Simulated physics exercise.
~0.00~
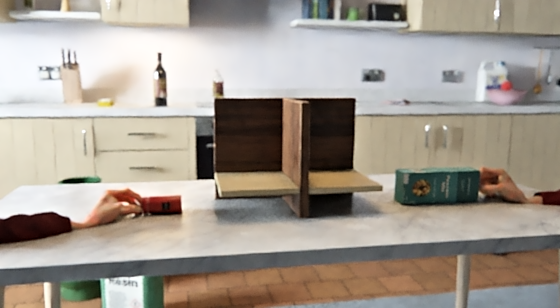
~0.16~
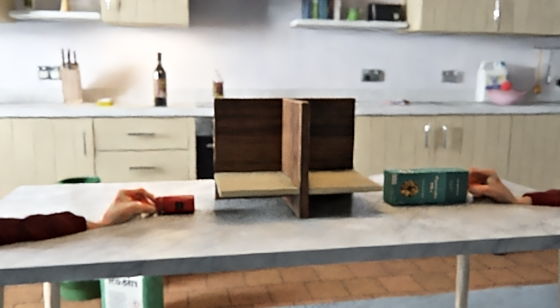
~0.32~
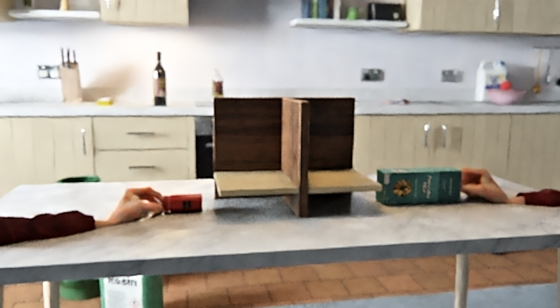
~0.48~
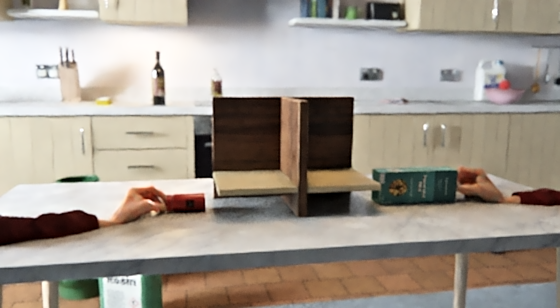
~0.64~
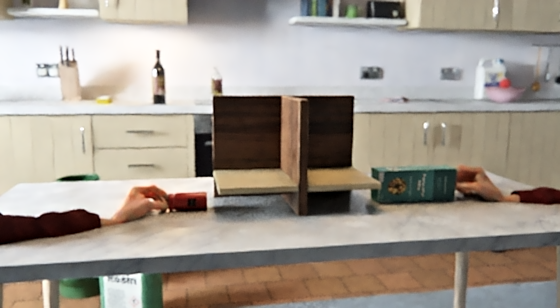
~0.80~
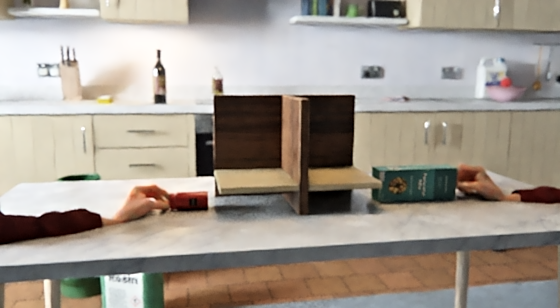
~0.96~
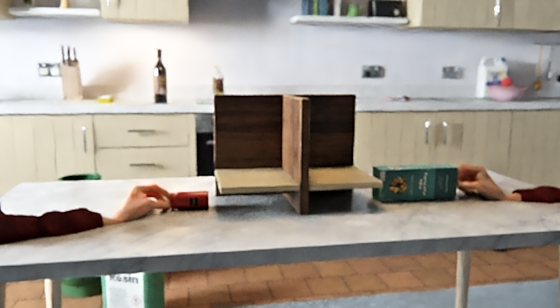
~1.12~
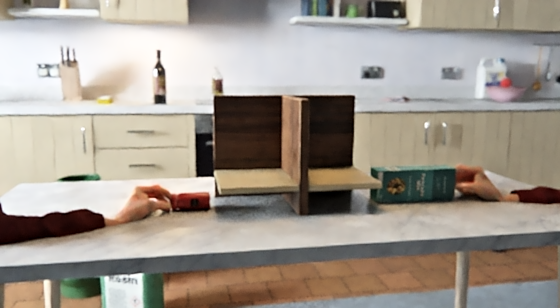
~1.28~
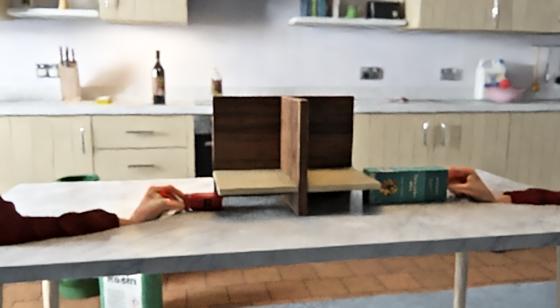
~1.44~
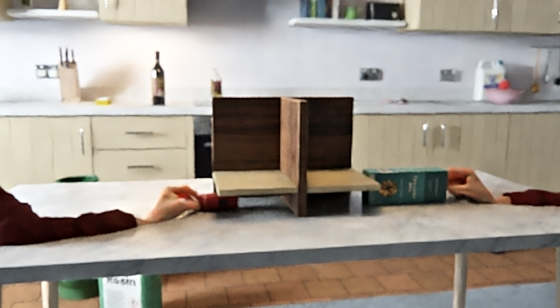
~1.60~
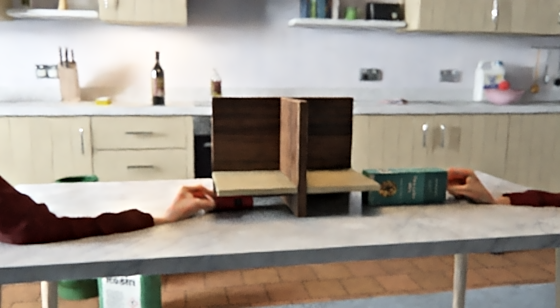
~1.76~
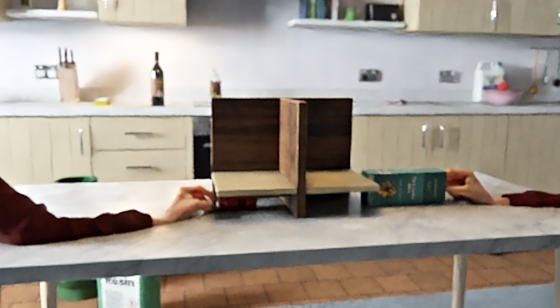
A dark wooden rack with a low, pale shelf on each side of an upright divider stands on a grey table in a kitchen, seen from the front by a slightly swaying camera. A hand on the left holds a small red shaker on its side, while one on the right holds a larger turquoise packet, also lying down. Both hands slide them inward, then pause just short of the rack. They push again, and the packet stops at the right shelf's edge, too tall to enter. The red shaker keeps moving right and ends beneath the left shelf.
